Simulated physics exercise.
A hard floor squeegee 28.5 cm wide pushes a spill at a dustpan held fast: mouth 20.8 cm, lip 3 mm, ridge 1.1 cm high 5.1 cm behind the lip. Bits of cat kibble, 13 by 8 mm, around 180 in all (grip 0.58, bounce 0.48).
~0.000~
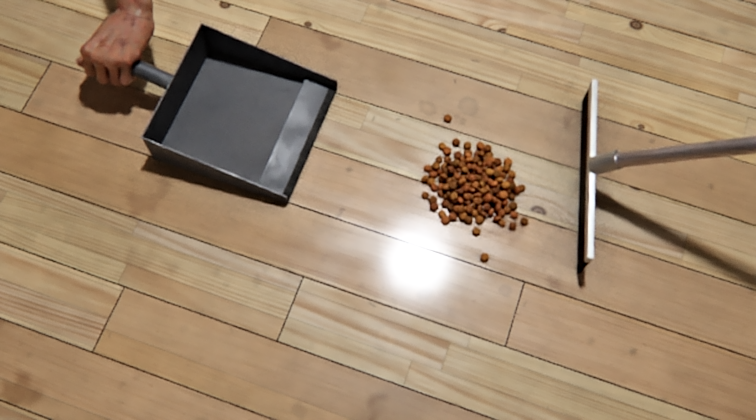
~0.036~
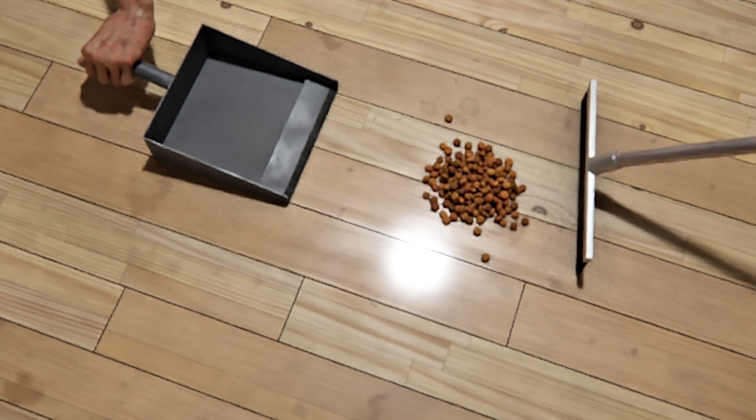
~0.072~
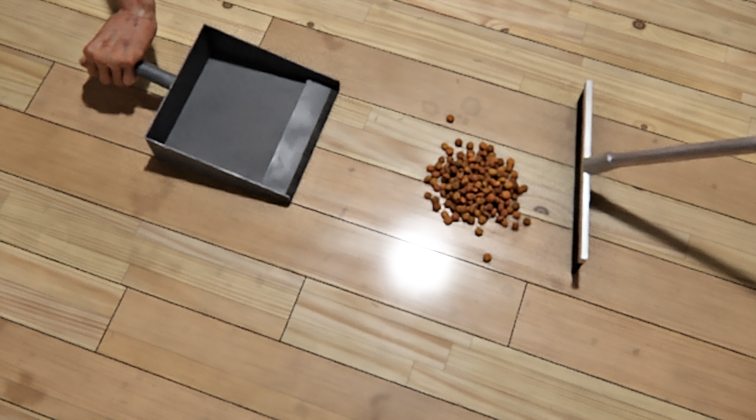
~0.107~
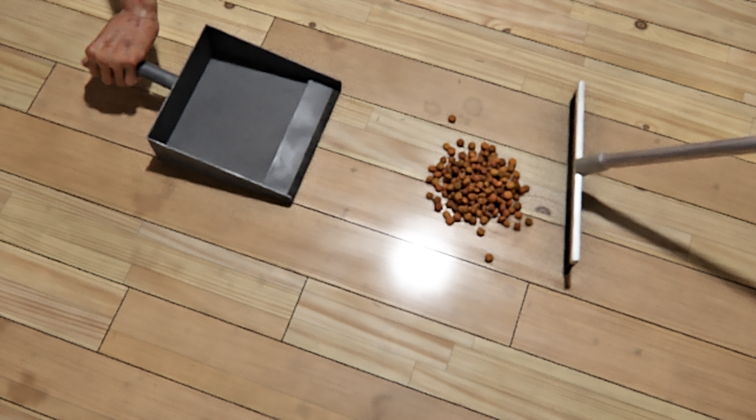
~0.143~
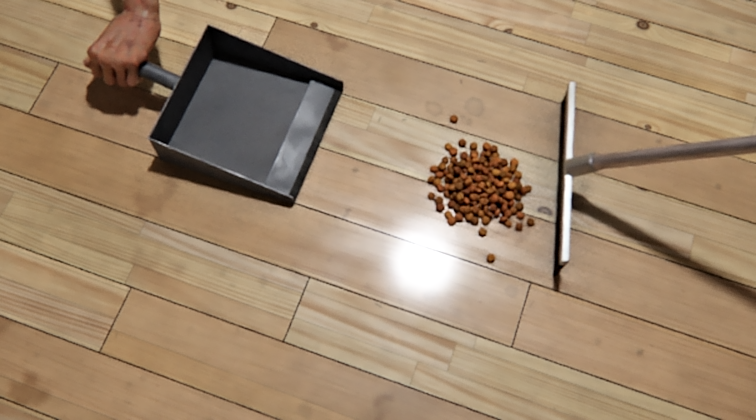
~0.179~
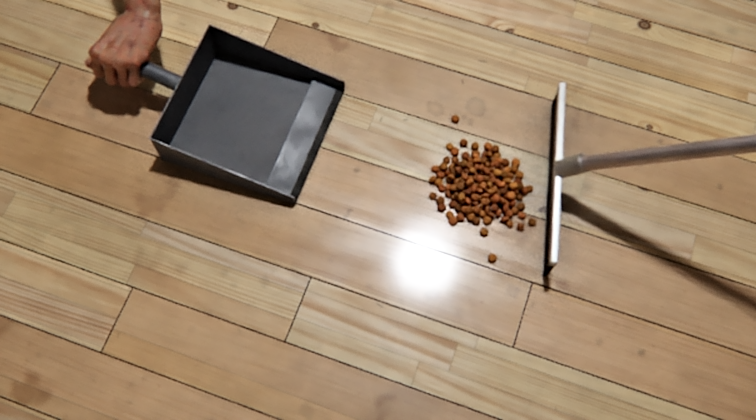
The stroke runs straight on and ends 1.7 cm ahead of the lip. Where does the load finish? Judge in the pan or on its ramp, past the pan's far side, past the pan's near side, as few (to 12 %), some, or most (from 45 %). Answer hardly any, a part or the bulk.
In the pan or on its ramp: A part; past the pan's far side: Hardly any; past the pan's near side: A part.
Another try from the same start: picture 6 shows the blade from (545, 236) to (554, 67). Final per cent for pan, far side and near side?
Pan 0, far 5, near 0.
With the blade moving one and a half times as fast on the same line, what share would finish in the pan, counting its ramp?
It would be near 15 per cent.
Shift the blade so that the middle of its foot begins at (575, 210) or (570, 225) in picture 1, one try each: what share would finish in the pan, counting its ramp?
About 25 and 15 per cent.
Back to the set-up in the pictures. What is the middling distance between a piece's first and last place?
Some 26 cm.
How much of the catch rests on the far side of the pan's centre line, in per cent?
Some 20 per cent.
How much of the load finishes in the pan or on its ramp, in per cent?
Some 15 per cent.
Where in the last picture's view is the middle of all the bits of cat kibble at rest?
Around (311, 188).
Then, at 0.52 s, middle of the blade 20 cm from the lip; 0 % over the lip, far side 0 %, near side 0 %.
After 0.74 s, middle of the blade 11 cm from the lip; 0 % over the lip, far side 0 %, near side 15 %.
After 1.08 s, middle of the blade 5 cm from the lip; 15 % over the lip, far side 0 %, near side 35 %.
In the end, at 1.4 s, pan 15 %, far side 0 %, near side 35 %, in front of the lip or behind the blade 50 %.
